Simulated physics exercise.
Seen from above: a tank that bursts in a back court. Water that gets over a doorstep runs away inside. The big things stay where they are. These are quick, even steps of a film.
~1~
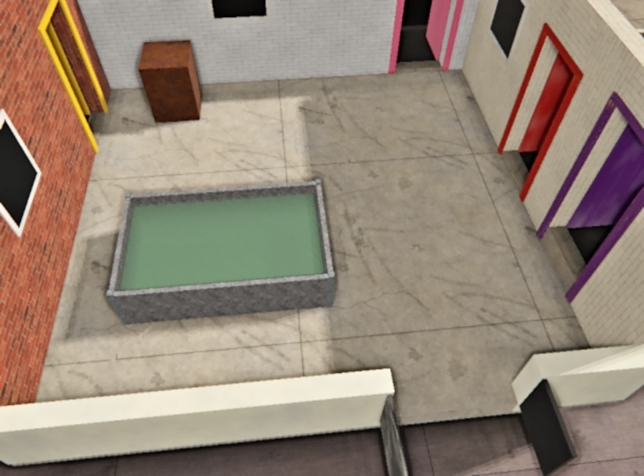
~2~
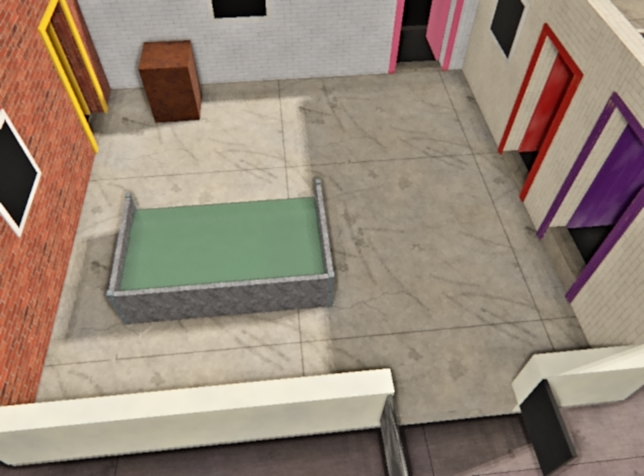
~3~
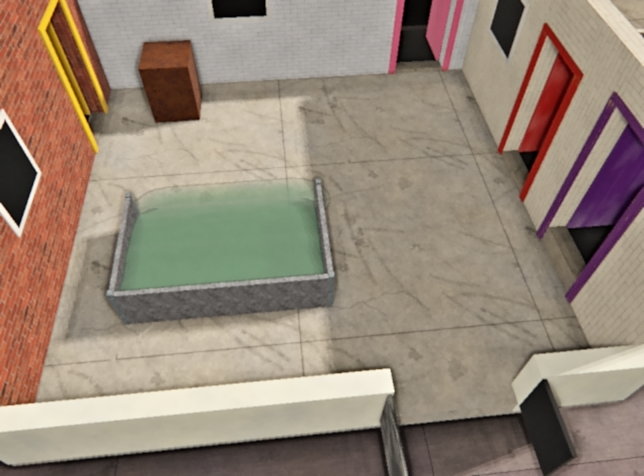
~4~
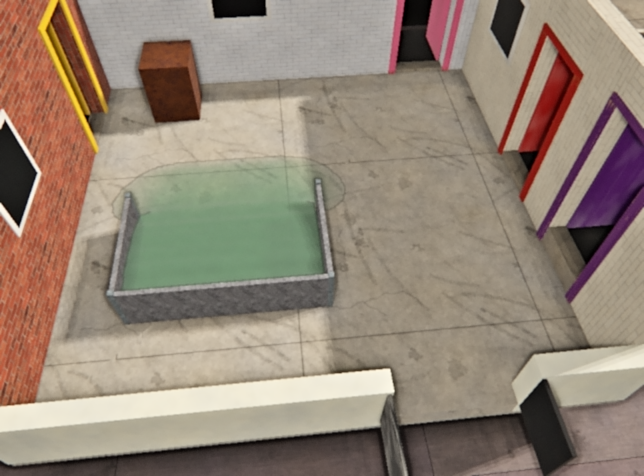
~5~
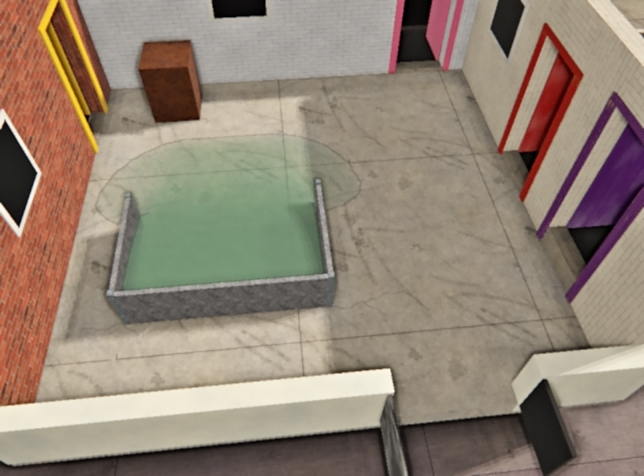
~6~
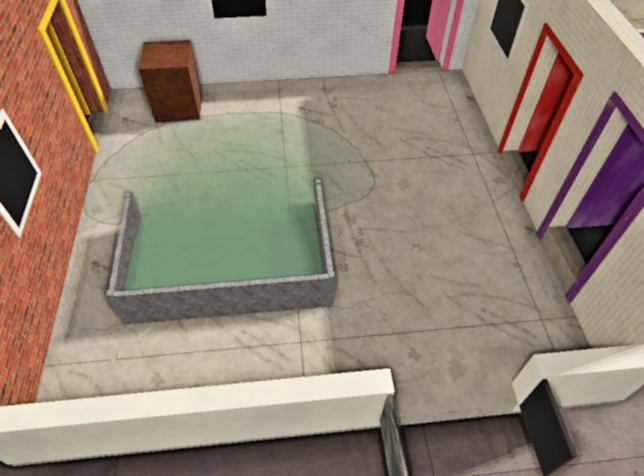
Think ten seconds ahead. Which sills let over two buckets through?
The yellow door takes more than that; the red door stays under that; the pink door takes more than that; the purple door stays under that.
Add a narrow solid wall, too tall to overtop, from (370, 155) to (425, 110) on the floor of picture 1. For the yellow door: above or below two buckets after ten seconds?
The yellow one takes more.
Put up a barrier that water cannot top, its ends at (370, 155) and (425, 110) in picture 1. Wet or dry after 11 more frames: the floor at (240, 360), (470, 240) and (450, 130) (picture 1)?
One after the other: Not flooded, dry, dry.
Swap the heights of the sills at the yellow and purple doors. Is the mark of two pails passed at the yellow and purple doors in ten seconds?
One by one: The yellow one lets less in, the purple one stays under.
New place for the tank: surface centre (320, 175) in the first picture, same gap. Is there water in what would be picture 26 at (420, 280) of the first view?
Verdict: Dry.
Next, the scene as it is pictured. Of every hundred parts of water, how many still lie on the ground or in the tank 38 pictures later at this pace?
I make it 88 per cent.
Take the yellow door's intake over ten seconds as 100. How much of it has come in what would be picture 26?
Close to 70 %.
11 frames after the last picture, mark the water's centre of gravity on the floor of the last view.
I would point to (237, 157).
A moment on, water covers 35 % of the floor; the yellow door wet at the sill, nothing in, the red door not reached, the pink door not reached, the purple door not reached.
Next, water covers 45 % of the floor; the yellow door over two buckets in, the red door not reached, the pink door wet at the sill, nothing in, the purple door not reached.
Then, water covers 45 % of the floor; the yellow door far over two buckets in, the red door not reached, the pink door under two buckets in, the purple door not reached.
Later, water covers 80 % of the floor; the yellow door far over two buckets in, the red door wet at the sill, nothing in, the pink door over two buckets in, the purple door wet at the sill, nothing in.
In the end, water covers 95 % of the floor; the yellow door far over two buckets in, the red door wet at the sill, nothing in, the pink door over two buckets in, the purple door wet at the sill, nothing in.
